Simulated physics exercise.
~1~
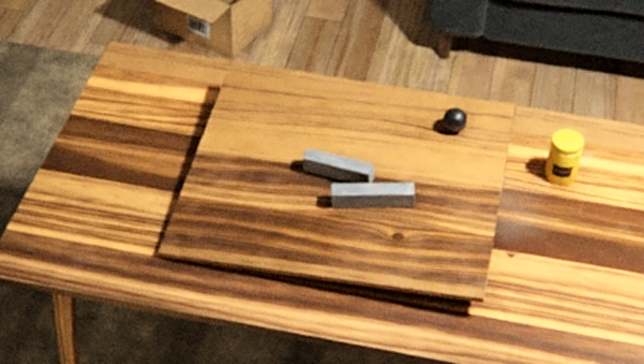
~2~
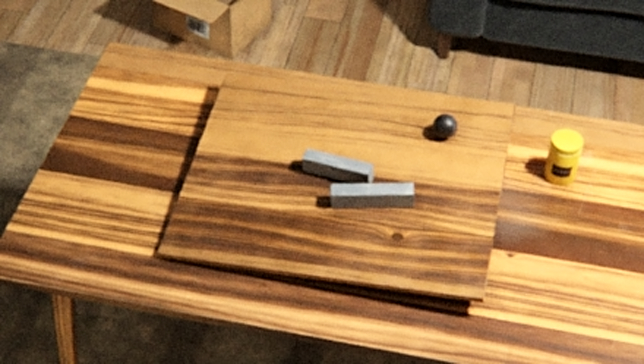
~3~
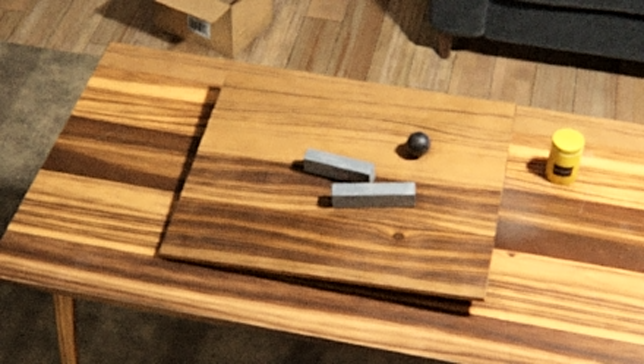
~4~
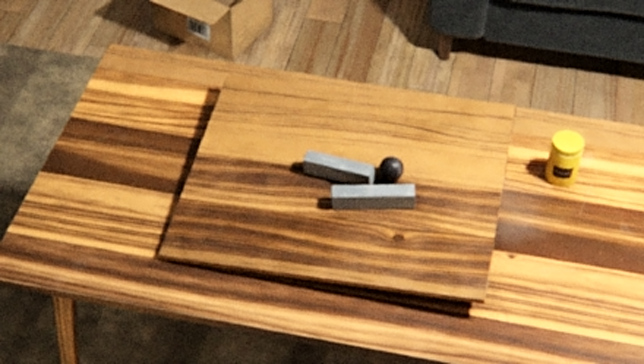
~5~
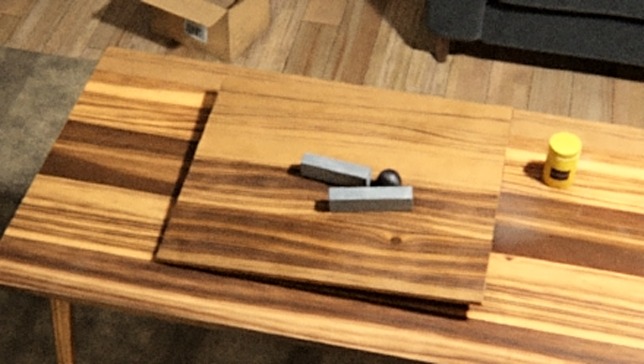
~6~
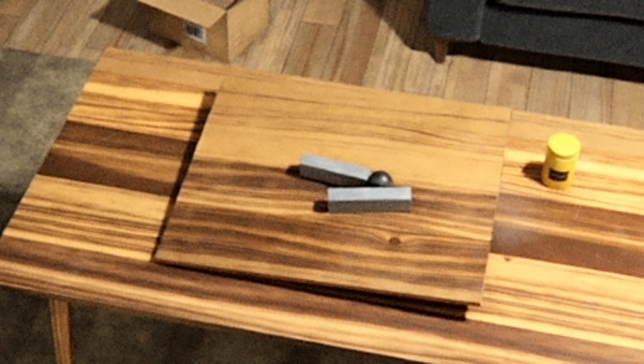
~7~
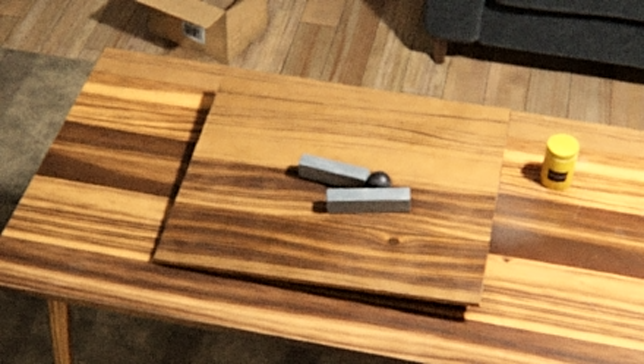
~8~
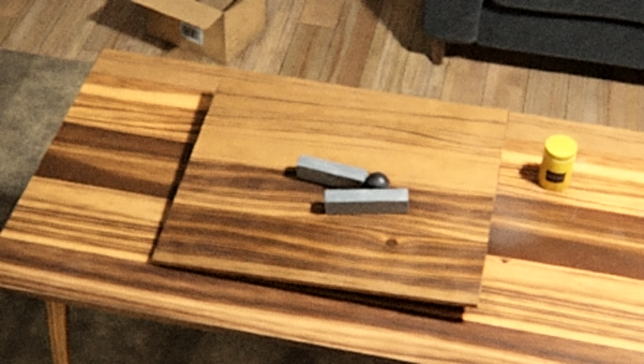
On a wooden table, a black ball rolling down a tilted board toward two fixed grey blocks and stopping against them.
